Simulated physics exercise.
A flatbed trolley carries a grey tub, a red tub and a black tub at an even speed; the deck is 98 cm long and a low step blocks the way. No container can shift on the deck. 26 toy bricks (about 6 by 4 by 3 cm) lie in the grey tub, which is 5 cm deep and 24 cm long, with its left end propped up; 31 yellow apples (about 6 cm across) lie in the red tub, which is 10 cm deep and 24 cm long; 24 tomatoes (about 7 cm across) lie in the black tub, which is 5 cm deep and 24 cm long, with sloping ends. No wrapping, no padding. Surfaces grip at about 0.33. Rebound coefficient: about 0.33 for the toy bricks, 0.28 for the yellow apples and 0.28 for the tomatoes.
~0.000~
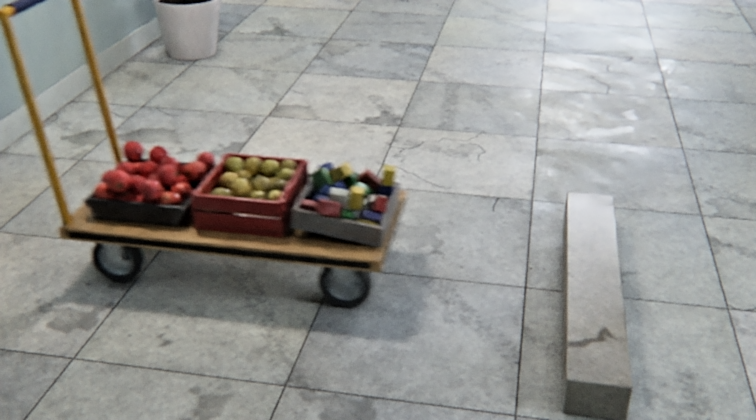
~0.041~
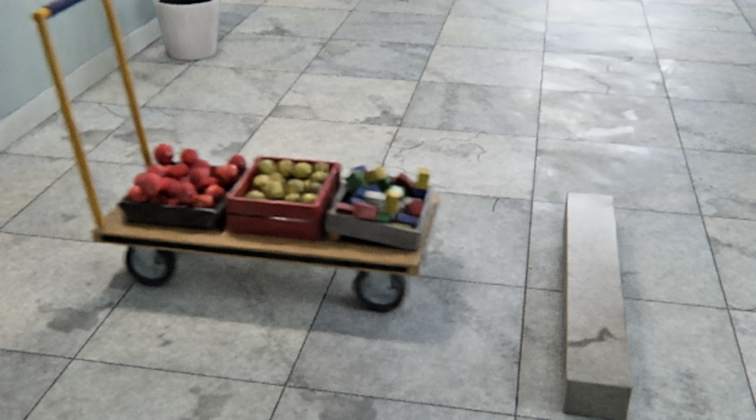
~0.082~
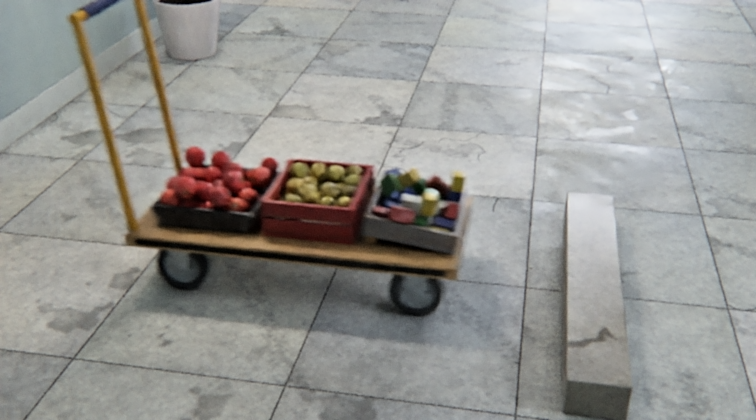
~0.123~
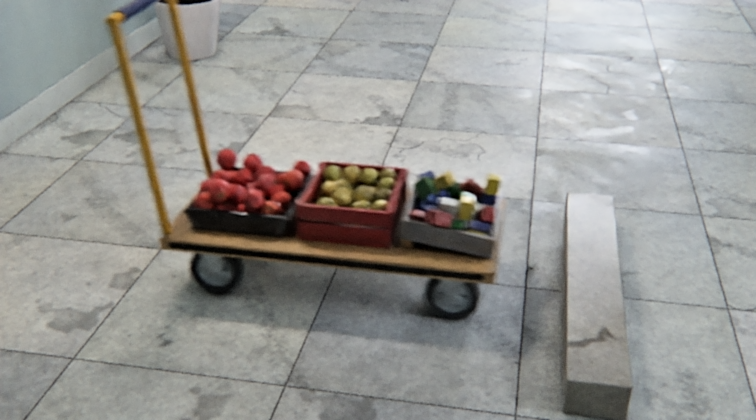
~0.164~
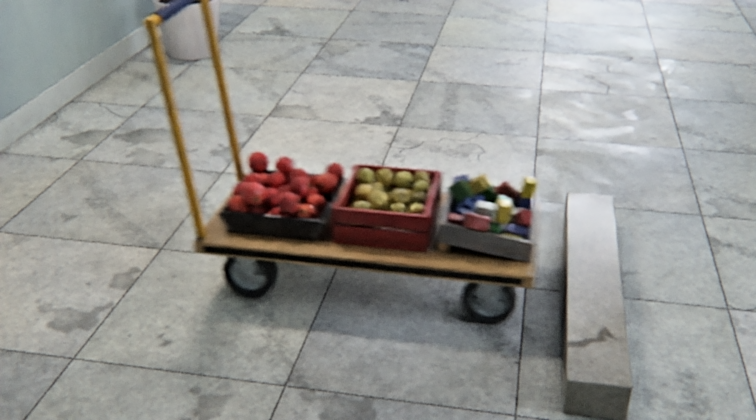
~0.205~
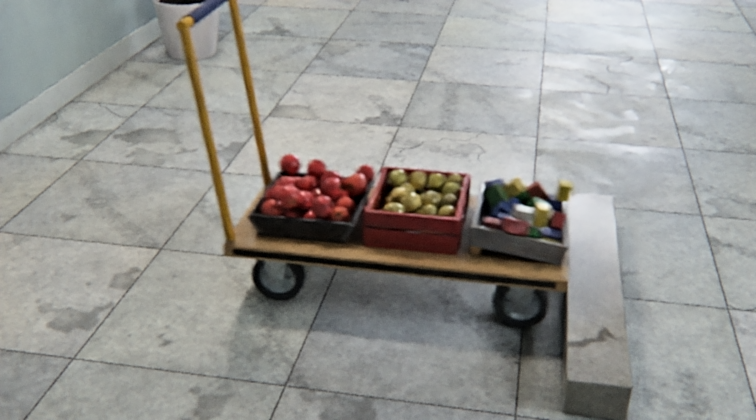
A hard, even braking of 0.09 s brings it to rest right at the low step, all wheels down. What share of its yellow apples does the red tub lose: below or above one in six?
Less than a sixth of the yellow apples leave the red tub.
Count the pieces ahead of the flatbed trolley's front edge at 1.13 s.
Roughly 8.
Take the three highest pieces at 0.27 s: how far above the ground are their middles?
Roughly 34 cm.
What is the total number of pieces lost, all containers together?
Roughly 14 in all.
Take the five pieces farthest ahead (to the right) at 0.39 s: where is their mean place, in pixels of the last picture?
Near (656, 230).
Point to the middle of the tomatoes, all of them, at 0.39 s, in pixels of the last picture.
At about (352, 200).
After 0.27 s, grey tub 24 in, 2 out, red tub 31 in, 0 out and black tub 24 in, 0 out.
After 0.39 s, grey tub 21 in, 5 out, red tub 31 in, 0 out and black tub 19 in, 5 out.
After 0.62 s, grey tub 18 in, 8 out, red tub 31 in, 0 out and black tub 19 in, 5 out.
Outcome (at 1.13 s), grey tub 18 in, 8 out, red tub 31 in, 0 out and black tub 18 in, 6 out. Asked share, 0 of 31, 0 per cent.
